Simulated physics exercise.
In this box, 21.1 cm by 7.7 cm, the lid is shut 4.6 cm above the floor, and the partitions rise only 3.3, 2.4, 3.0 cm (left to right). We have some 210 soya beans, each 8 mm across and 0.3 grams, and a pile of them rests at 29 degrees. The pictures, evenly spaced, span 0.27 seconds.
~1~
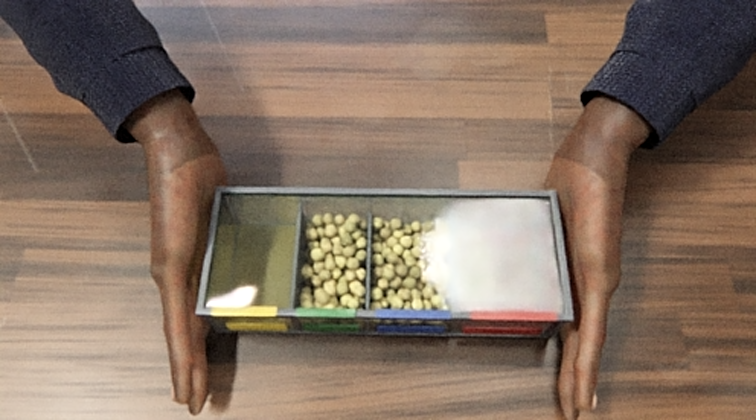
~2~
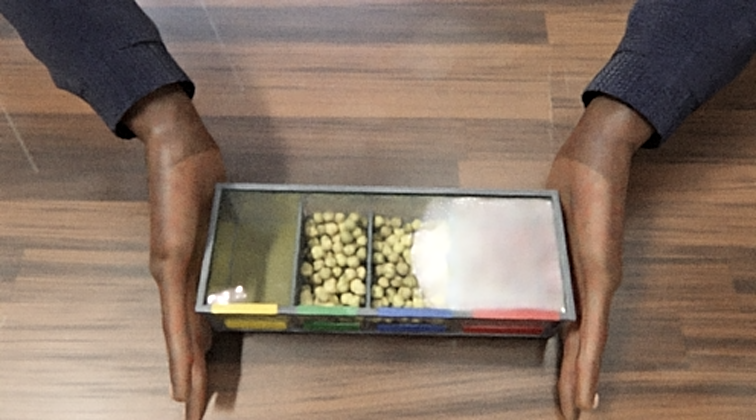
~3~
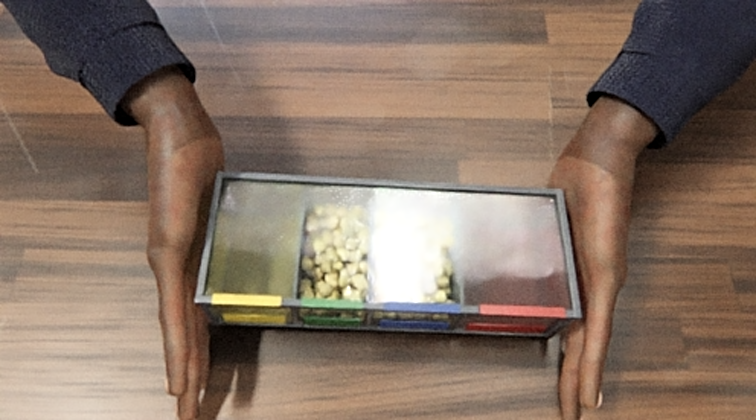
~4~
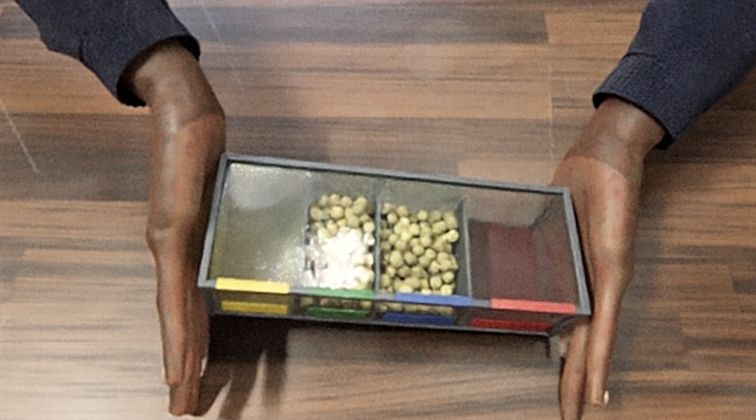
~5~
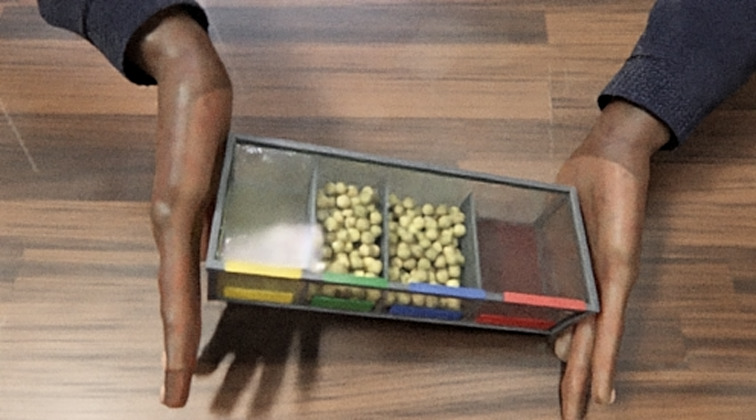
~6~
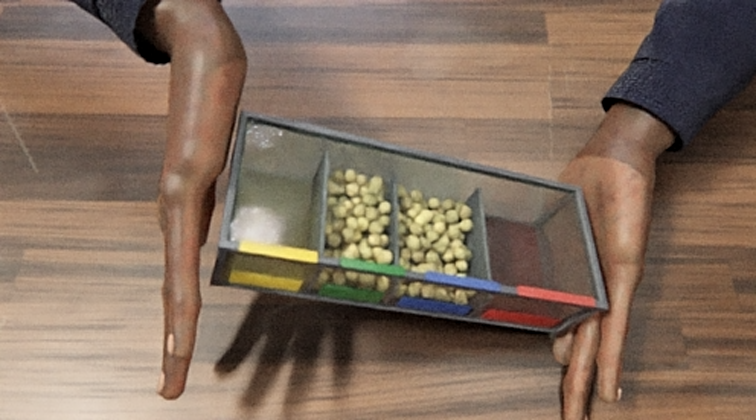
A clear-lidded box of pale round beans was tilted steadily by two hands, its left end rising higher than its right, while the beans stayed in the green and blue middle sections.
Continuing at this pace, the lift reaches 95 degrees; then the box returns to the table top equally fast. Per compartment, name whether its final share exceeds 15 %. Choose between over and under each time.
Red: Over. Blue: Over. Green: Under. Yellow: Under.
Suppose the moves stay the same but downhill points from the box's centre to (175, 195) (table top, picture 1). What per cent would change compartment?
Roughly 45 percent of them.
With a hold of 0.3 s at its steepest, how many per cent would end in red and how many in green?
Then red keeps 20% and green keeps 5%.
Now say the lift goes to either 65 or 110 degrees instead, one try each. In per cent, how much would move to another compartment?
About 15 and 55 per cent.
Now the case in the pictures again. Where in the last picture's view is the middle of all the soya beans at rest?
(431, 255).
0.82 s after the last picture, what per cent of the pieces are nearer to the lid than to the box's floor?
Close to 60 in a hundred.
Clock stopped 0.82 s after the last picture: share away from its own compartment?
Roughly 30 in a hundred.
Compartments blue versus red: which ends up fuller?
Go with blue, that one ends with more.
Then, 0.82 s after the last picture, tilt 94 degrees; red 15 %, blue 60 %, green 25 %.
Then, 1.38 s after the last picture, tilt 40 degrees; red 30 %, blue 60 %, green 10 %.
Then, 1.99 s after the last picture, tilt 0 degrees; red 30 %, blue 60 %, green 10 %.
In the end, red 30 %, blue 60 %, green 10 %, yellow 0 %.
